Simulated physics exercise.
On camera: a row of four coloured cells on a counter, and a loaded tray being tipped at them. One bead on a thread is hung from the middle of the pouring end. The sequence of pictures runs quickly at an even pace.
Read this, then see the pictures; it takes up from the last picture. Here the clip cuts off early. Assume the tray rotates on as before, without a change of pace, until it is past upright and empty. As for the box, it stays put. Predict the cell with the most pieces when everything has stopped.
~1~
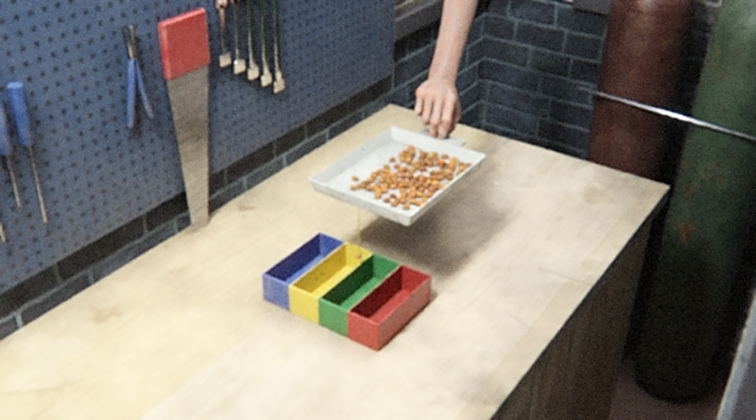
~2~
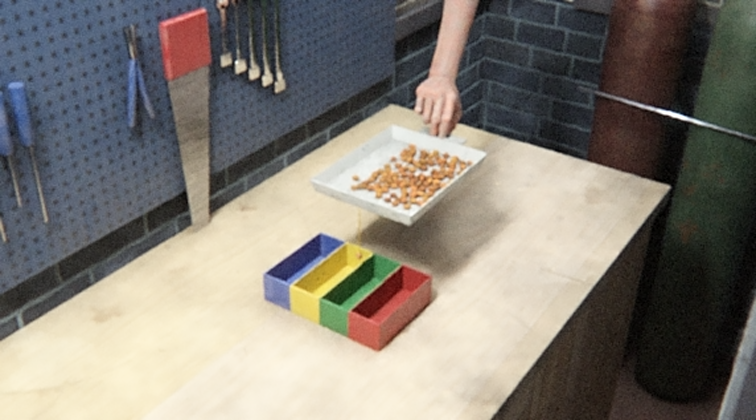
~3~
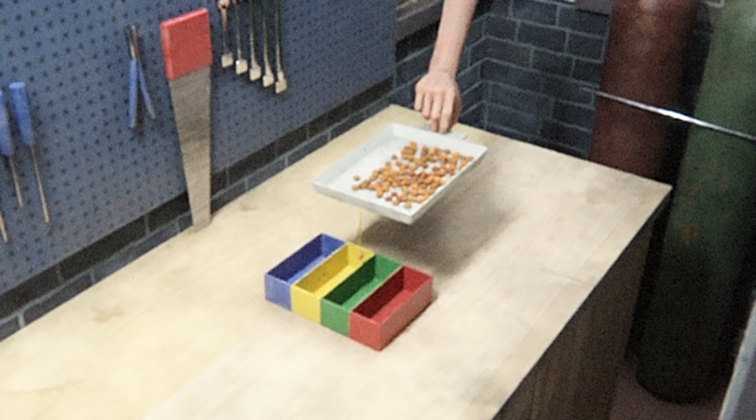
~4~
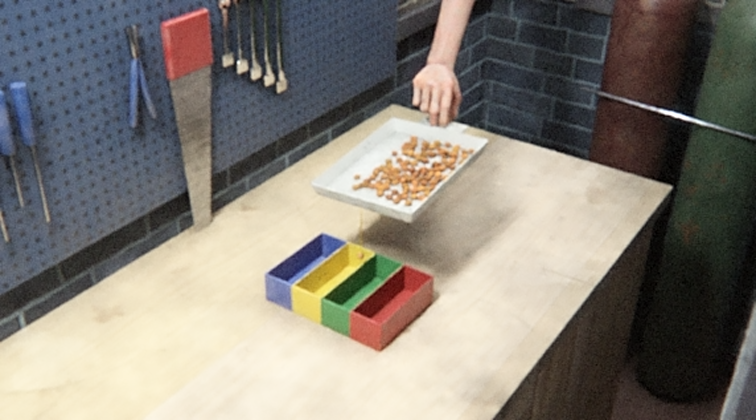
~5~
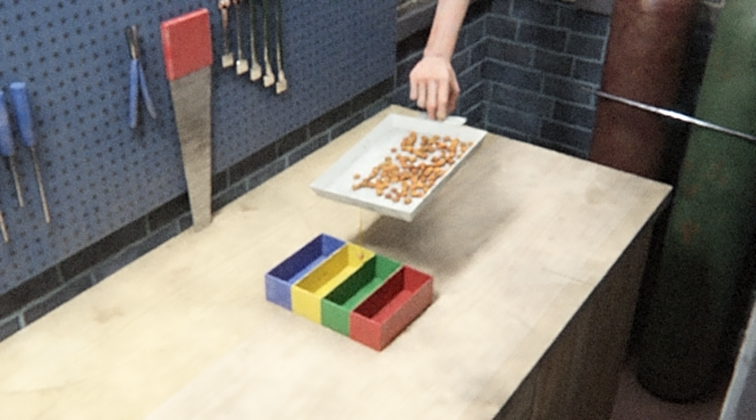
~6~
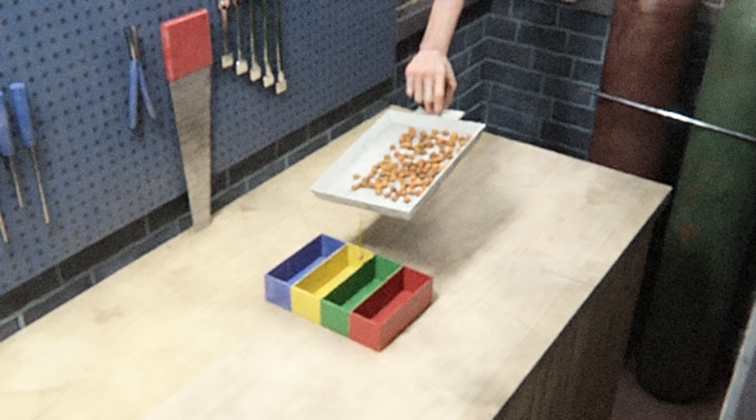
I would say the blue cell.
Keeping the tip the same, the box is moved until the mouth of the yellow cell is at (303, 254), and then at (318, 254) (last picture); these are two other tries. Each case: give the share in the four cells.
It would be roughly 100 per cent for the first and roughly 100 per cent for the second.
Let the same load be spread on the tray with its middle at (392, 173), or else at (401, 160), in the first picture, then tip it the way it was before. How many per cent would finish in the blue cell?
It would be about 90 per cent for the first and about 90 per cent for the second.
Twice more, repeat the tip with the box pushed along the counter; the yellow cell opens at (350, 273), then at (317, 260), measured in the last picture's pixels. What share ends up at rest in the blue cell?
It would be near 50 per cent first and near 30 per cent second.
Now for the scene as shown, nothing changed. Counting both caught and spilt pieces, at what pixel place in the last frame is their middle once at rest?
Close to (315, 273) in the last view.
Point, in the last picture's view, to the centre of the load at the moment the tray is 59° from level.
Roughly at (338, 192).
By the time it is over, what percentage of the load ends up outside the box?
Close to 10 in a hundred.
Shortly afterwards, tray tipped steeply; all but a few on the tray; only a few falling or outside the box.
Next, tray tipped right over; near a quarter on the tray; near two thirds in the blue cell; a little in the yellow cell; a little falling or outside the box.
Some moments later, tray tipped past a quarter turn; the bulk in the blue cell; a little in the yellow cell; a little falling or outside the box.
In the end, tray tipped past a quarter turn; the bulk in the blue cell; a little in the yellow cell; none at all in the red cell; none at all in the green cell; a little outside the box.
